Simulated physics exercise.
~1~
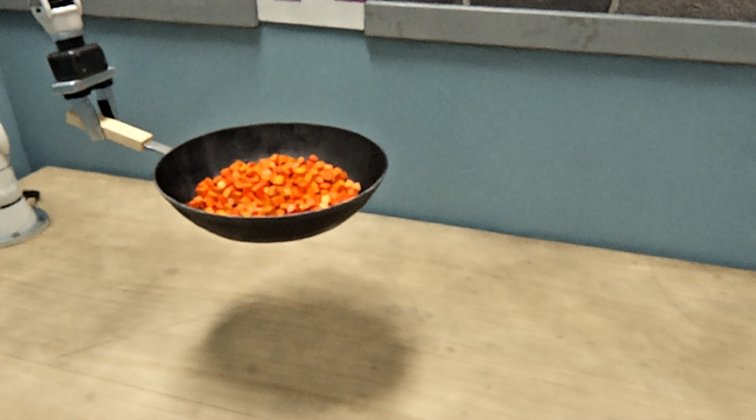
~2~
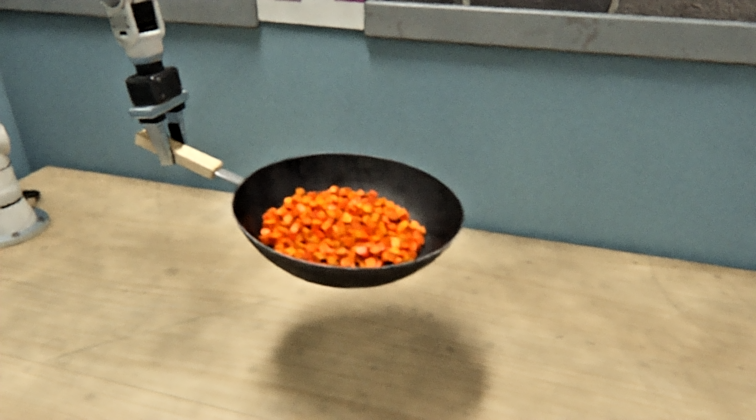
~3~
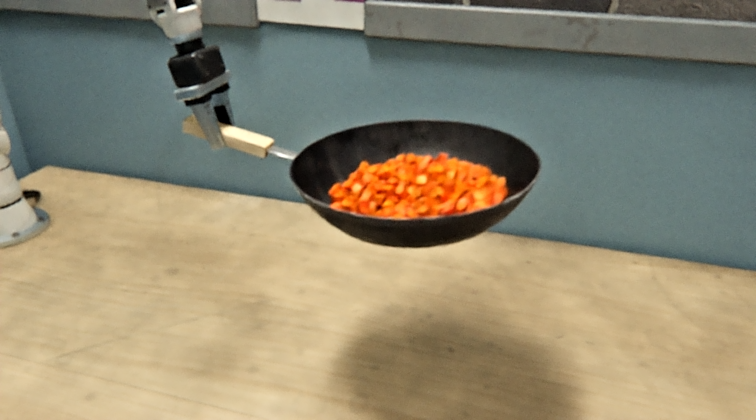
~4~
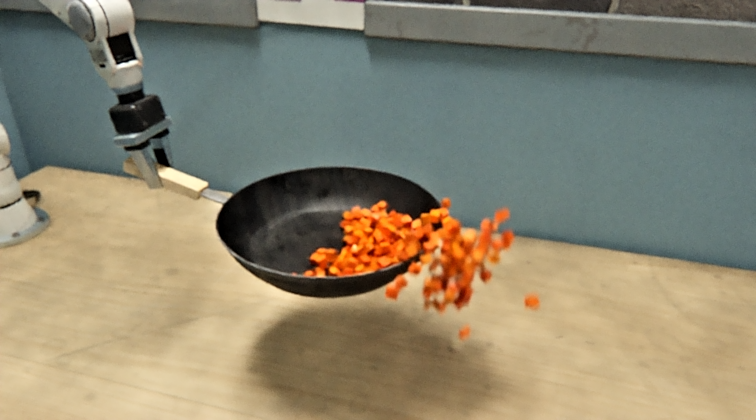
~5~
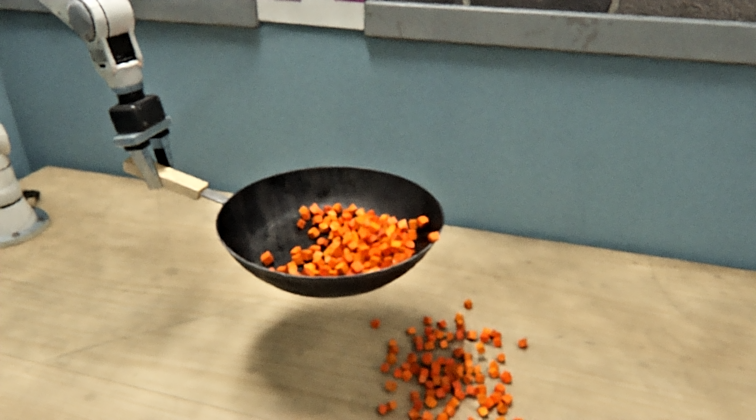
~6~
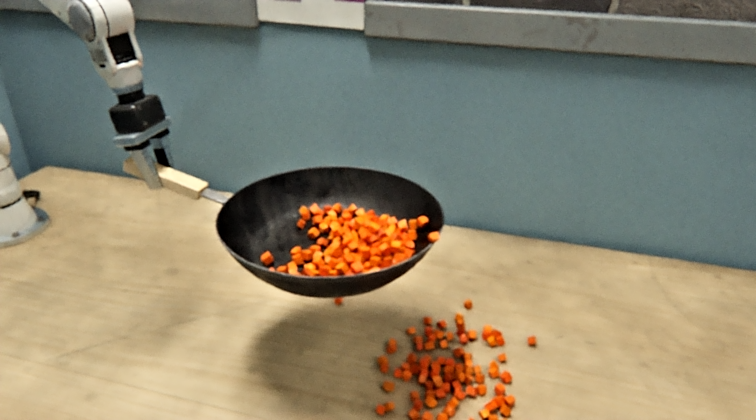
A robot arm swings a pan of orange cubes, spilling some onto the table.
